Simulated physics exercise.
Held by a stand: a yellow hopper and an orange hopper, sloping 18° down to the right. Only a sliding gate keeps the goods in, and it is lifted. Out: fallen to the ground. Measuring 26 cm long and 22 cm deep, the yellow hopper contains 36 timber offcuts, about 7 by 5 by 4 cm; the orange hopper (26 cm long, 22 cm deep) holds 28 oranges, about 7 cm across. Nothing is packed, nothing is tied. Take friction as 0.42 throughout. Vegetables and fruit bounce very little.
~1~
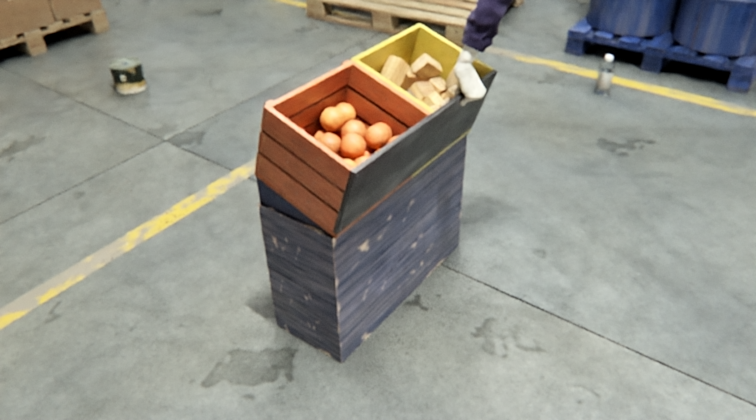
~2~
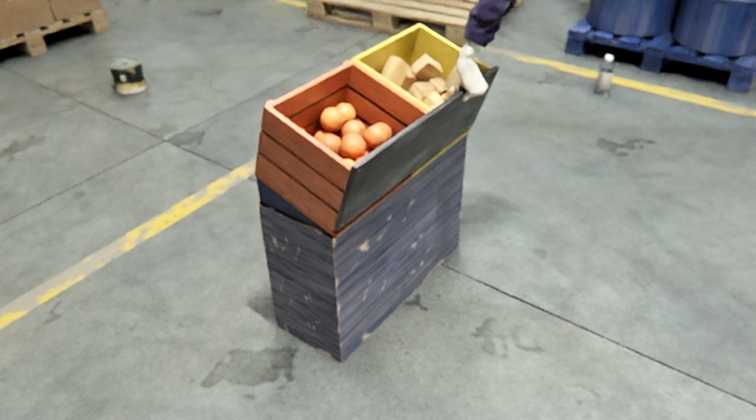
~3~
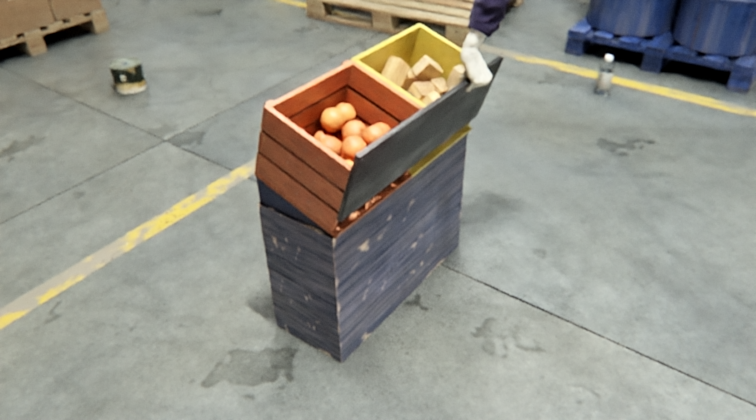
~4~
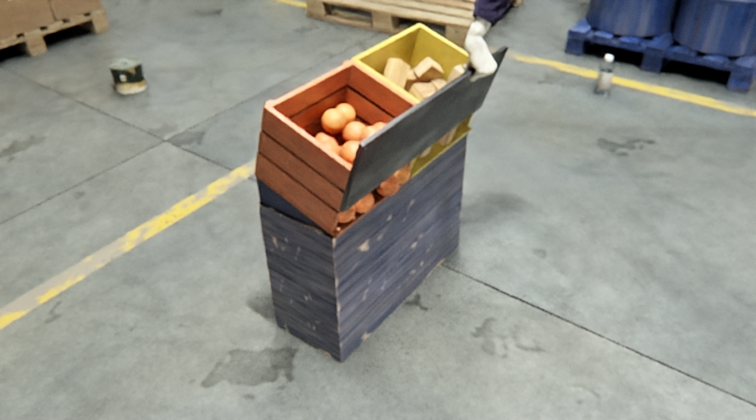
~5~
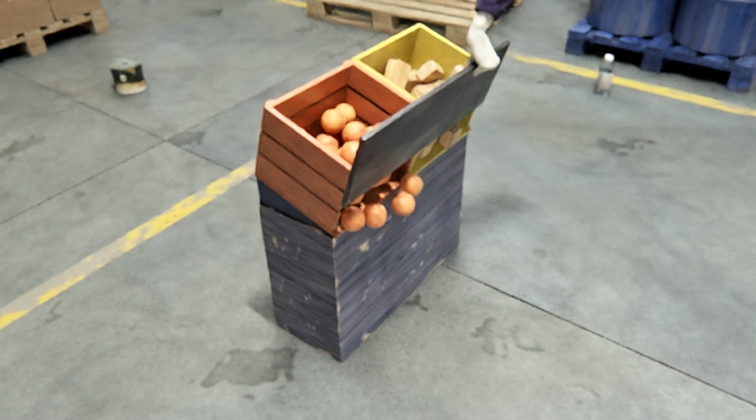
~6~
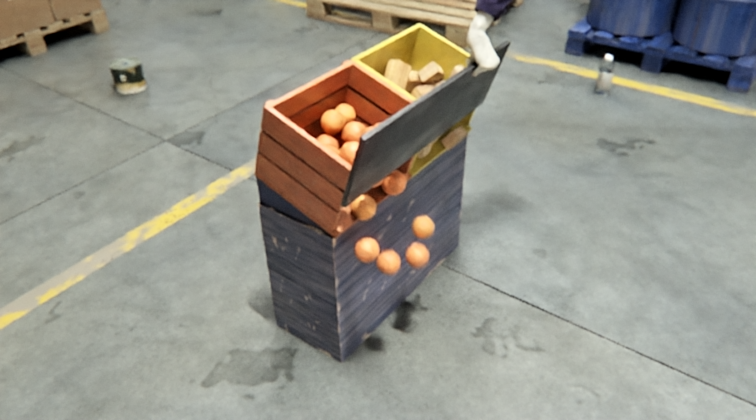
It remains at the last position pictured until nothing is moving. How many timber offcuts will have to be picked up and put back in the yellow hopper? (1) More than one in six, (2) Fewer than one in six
The answer is 2.
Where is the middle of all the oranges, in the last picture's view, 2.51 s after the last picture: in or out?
Their middle is at about (421, 336).
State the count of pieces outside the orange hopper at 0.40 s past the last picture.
Roughly 6 for the orange hopper.
Then, 0.40 s after the last picture, yellow hopper 35 in, 1 out and orange hopper 22 in, 6 out.
Then, 0.90 s after the last picture, yellow hopper 35 in, 1 out and orange hopper 22 in, 6 out.
Then, 1.60 s after the last picture, yellow hopper 34 in, 2 out and orange hopper 19 in, 9 out.
Outcome (2.51 s after the last picture), yellow hopper 34 in, 2 out and orange hopper 10 in, 18 out. Asked share, 2 of 36, 6 per cent.
